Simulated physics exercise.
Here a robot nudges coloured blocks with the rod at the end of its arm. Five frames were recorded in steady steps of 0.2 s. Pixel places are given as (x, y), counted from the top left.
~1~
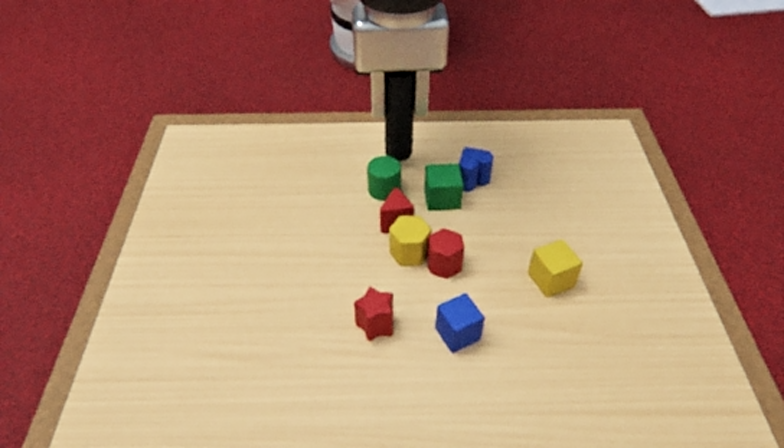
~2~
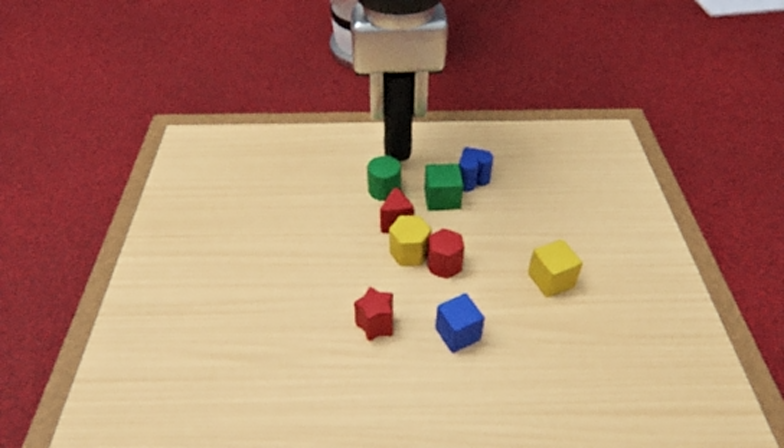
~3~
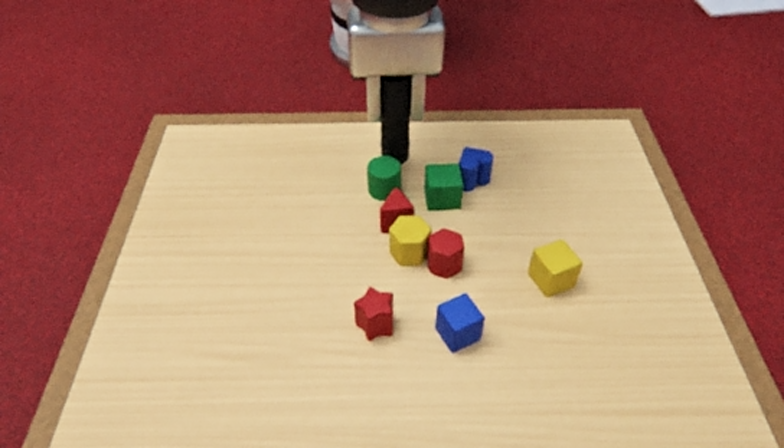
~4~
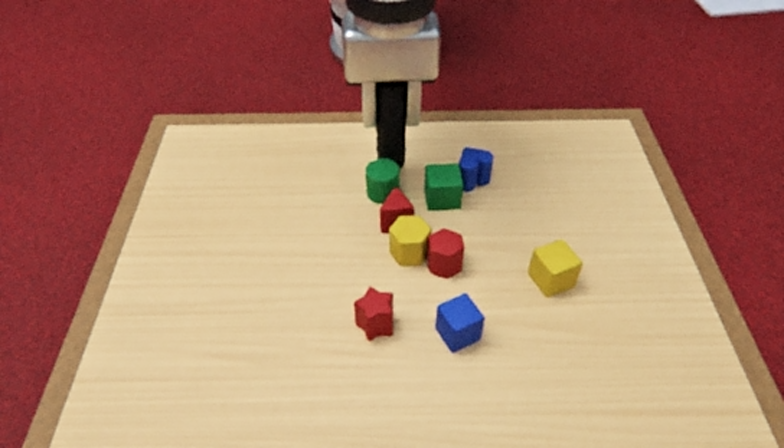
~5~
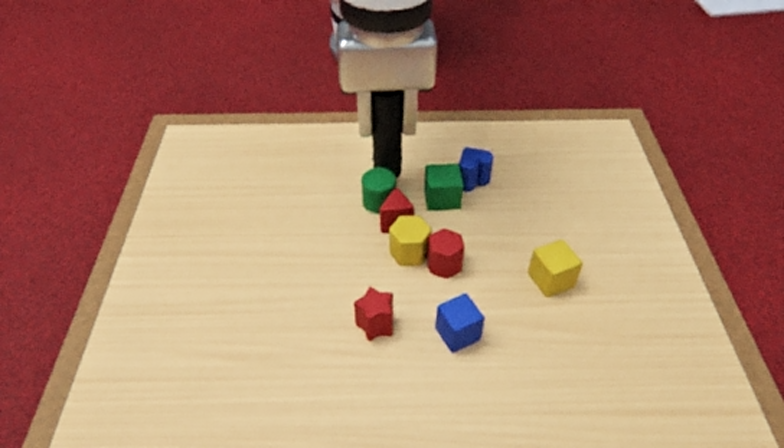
On a light wooden board over a red surface, a robot's black rod stands behind scattered blocks, close to a green disc. The rod shifts slightly left and toward the viewer, then nudges the green disc a short way forward and a little left, beside the red triangular piece, while the other blocks stay still.
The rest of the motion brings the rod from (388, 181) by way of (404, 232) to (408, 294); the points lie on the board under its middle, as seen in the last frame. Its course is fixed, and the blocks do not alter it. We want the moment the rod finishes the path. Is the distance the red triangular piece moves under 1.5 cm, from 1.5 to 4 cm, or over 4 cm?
Travel: Beyond 4 cm.
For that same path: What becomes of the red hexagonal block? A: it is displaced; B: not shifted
That would be A.
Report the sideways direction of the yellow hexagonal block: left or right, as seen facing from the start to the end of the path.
Shifted right.
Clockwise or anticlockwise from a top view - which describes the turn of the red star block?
Prediction: Clockwise.
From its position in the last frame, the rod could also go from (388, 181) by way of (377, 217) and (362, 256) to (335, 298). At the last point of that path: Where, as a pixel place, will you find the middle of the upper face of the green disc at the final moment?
That would be at about pixel (294, 274).
On the path given first. One third of the way, rod at (398, 206); green disc at (369, 203); red triangular piece at (402, 216); yellow hexagonal block at (411, 239); red hexagonal block at (450, 245), turned 20° anticlockwise.
Two thirds of the way, rod at (408, 243); green disc at (369, 207); red triangular piece at (408, 256), turned 15° clockwise; yellow hexagonal block at (413, 283); red hexagonal block at (452, 248), turned 40° anticlockwise.
At the end, rod at (409, 285); red star block at (369, 310), turned 35° clockwise; green disc at (369, 207); red triangular piece at (411, 301), turned 20° clockwise; yellow hexagonal block at (412, 332), turned 15° clockwise; red hexagonal block at (452, 248), turned 40° anticlockwise.
